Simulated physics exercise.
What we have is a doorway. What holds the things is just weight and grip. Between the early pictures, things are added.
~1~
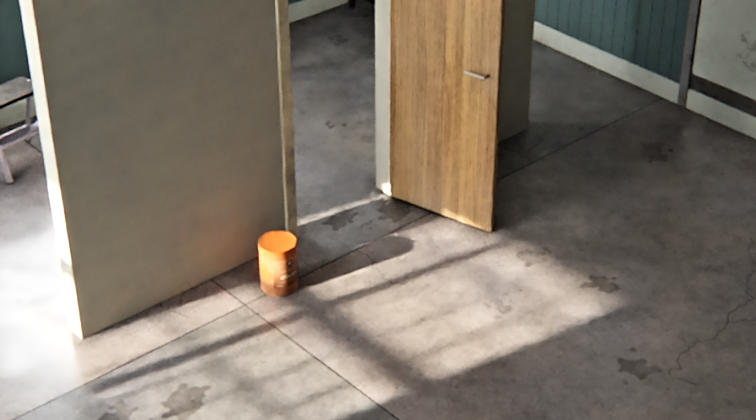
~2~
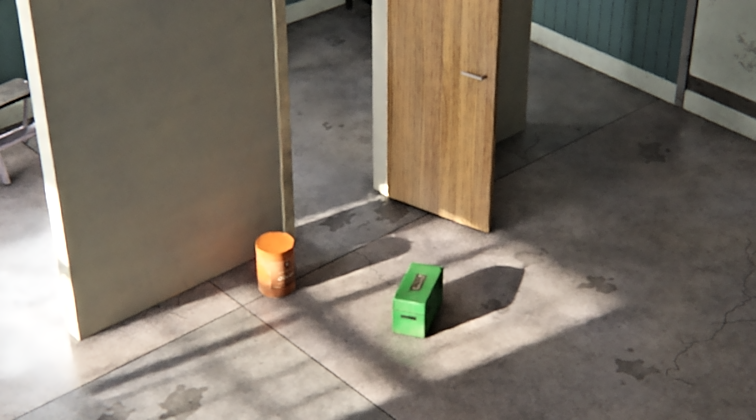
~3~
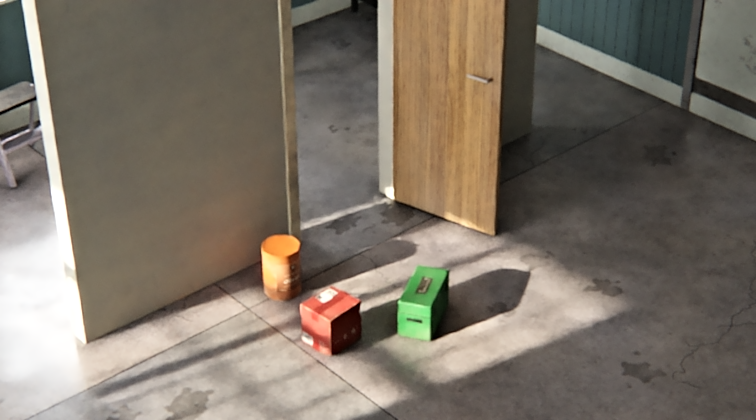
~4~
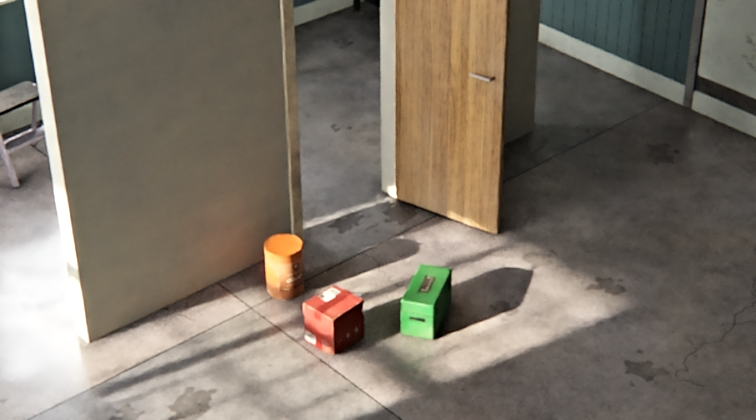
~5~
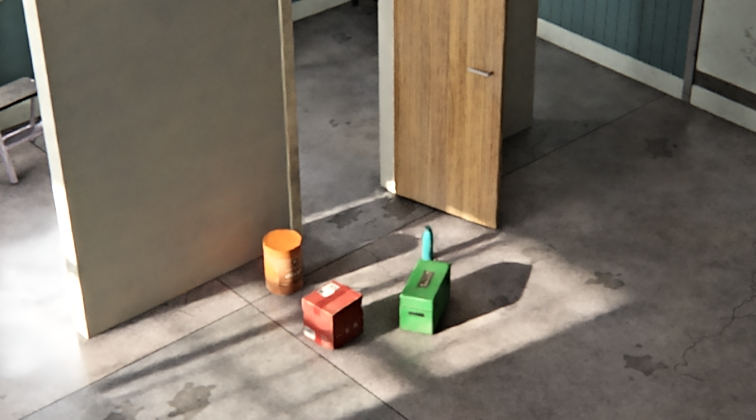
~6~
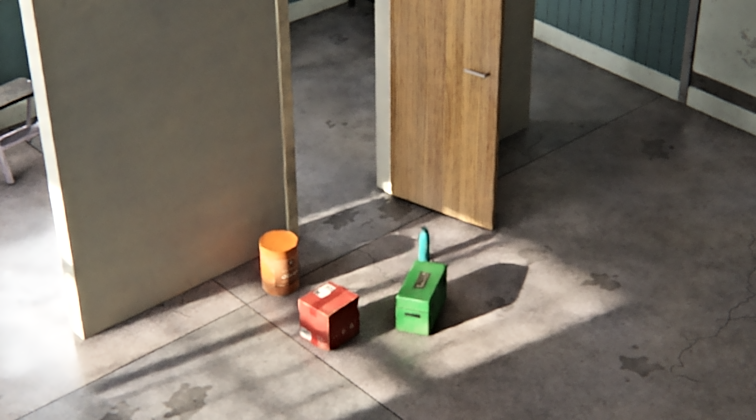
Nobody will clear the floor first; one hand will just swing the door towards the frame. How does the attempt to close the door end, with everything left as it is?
My guess: Door fully home.
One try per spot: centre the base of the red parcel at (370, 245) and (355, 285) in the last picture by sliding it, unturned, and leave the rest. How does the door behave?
In order, the door is hindered, then swings completely to.
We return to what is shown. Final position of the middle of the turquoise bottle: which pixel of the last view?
Around (358, 271).
Then, 0.80 s on from there, door 64° open; turquoise bottle shifted about its own width near (417, 245).
Then, 1.00 s on from there, door 48° open; turquoise bottle shifted well along near (386, 251).
Then, 1.30 s on from there, door 22° open; turquoise bottle on its side near (358, 269).
In the end, door 0° open; toppled on the floor, turquoise bottle; the other 3 unmoved. At the end, from the last picture's camera, turquoise bottle near (359, 271).
